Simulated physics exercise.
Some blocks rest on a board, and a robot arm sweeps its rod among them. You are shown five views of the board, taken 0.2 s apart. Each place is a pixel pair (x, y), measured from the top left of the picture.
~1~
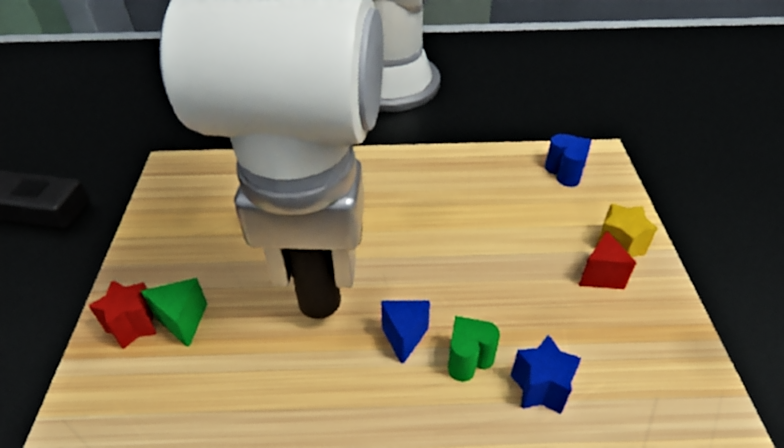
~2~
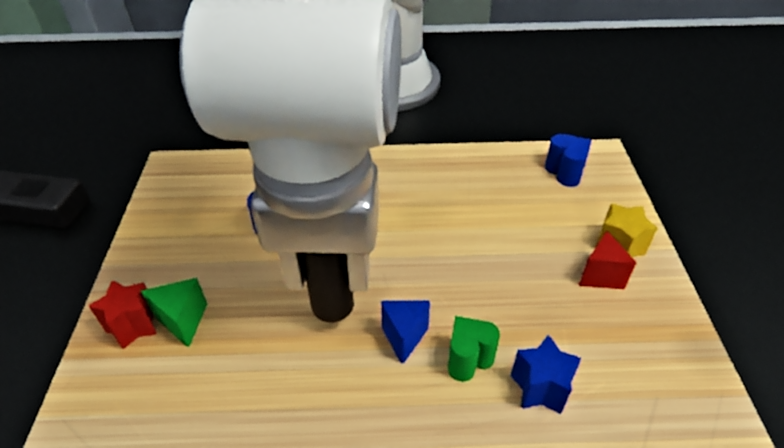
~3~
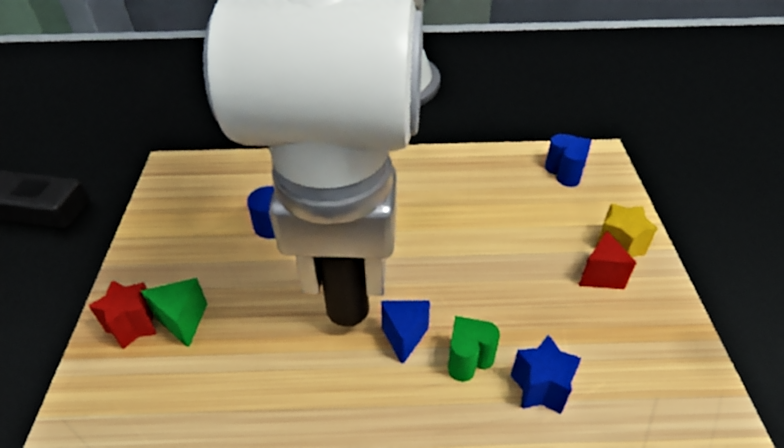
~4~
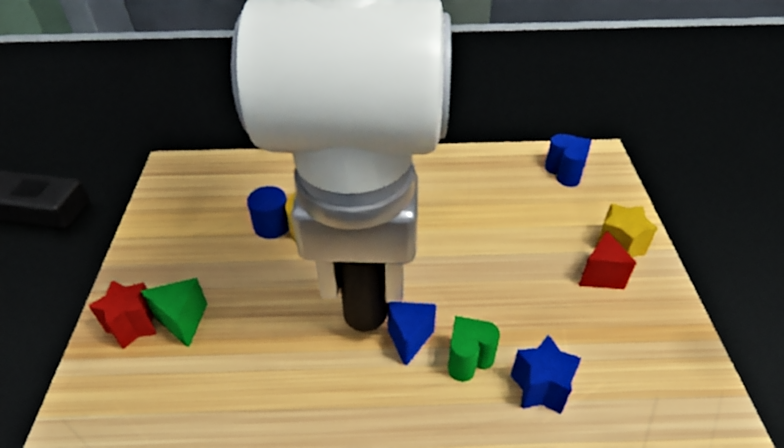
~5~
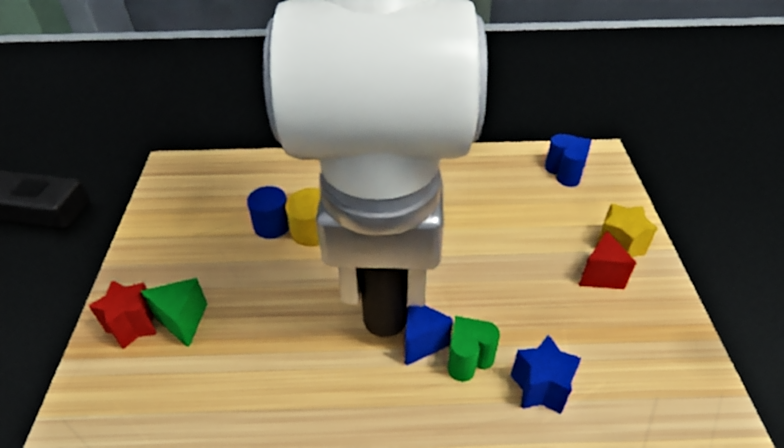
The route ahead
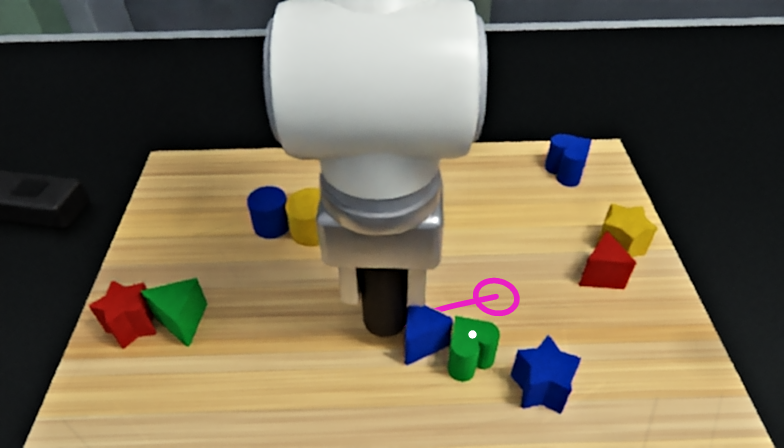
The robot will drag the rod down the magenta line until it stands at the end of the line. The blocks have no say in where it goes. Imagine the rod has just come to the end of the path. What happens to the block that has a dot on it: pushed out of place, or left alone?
The block that has a dot on it changes place.
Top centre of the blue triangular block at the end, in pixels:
It is at (492, 305).
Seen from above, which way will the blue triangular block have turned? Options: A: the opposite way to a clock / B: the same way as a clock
My answer is option B.
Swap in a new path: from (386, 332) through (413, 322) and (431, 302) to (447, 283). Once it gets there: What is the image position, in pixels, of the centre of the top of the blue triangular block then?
For the centre of its top, I'd go with (453, 307).
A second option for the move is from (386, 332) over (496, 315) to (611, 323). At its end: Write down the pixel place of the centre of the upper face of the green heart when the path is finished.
I'd expect the centre of its top face to be at (496, 345).
The line goes from (386, 332) by way of (422, 316) and (459, 305) to (496, 297); the dot is on the green heart.
What follows on the original path. One third of the way, rod at (422, 302); blue triangular block at (455, 309), turned 35° clockwise; green heart at (489, 342), turned 35° clockwise.
Two thirds of the way, rod at (462, 291); blue triangular block at (489, 305), turned 75° clockwise; green heart at (497, 348), turned 65° clockwise; blue star-shaped block at (555, 366).
At the end, rod at (499, 283); blue triangular block at (492, 305), turned 80° clockwise; green heart at (497, 348), turned 70° clockwise; blue star-shaped block at (555, 366).
